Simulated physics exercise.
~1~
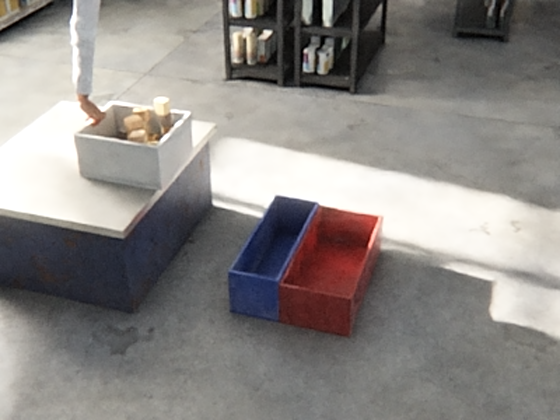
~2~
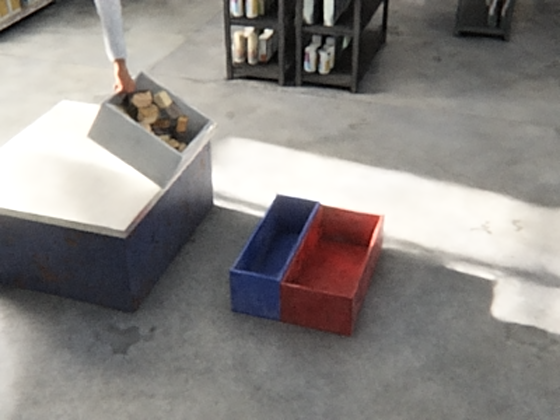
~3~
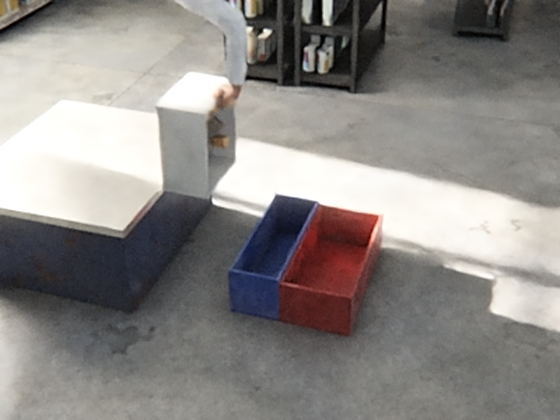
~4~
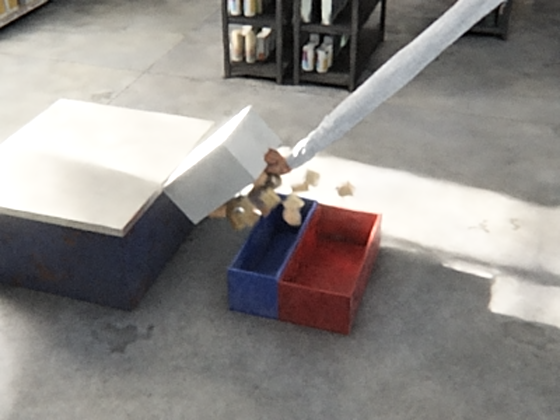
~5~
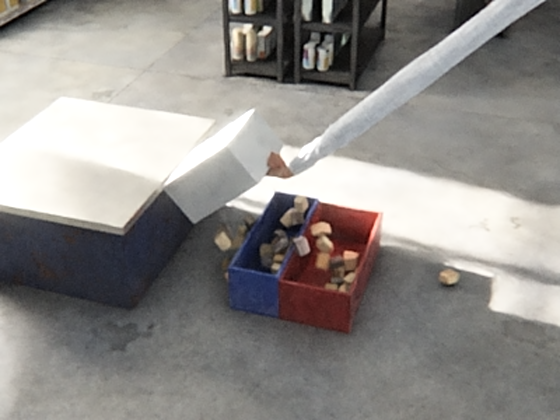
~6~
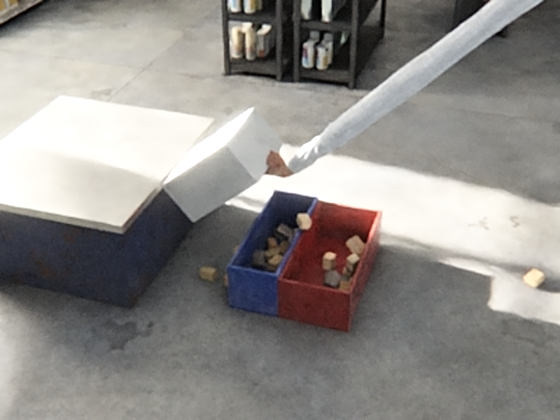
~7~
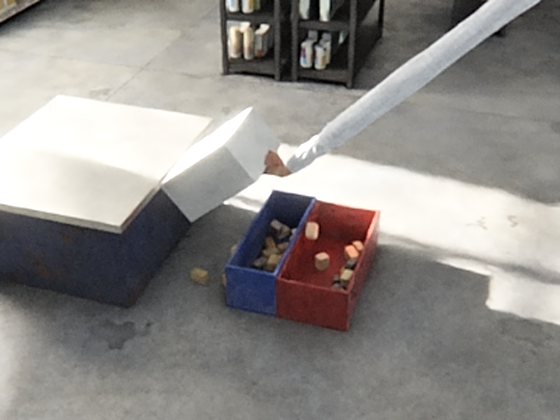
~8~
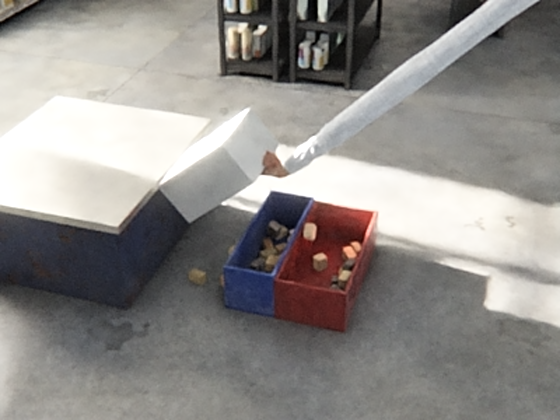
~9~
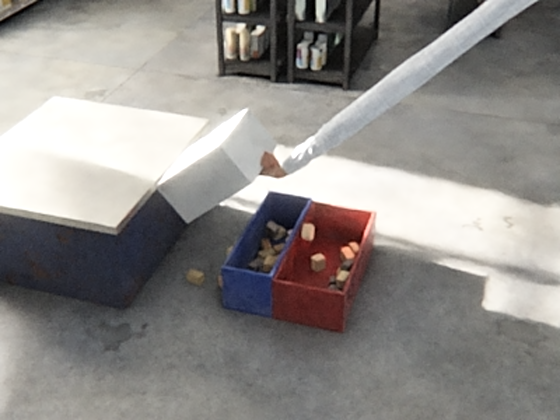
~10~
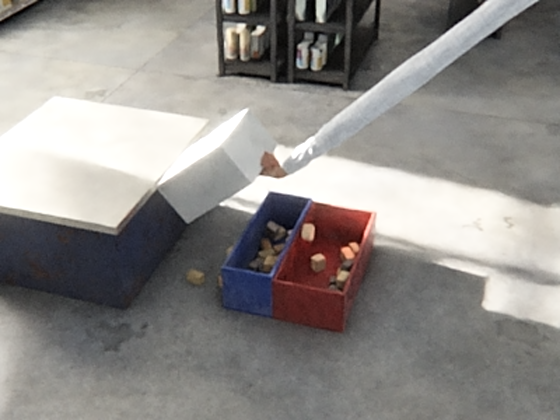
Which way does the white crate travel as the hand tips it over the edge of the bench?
It moves to the right, toward the blue and red bins.
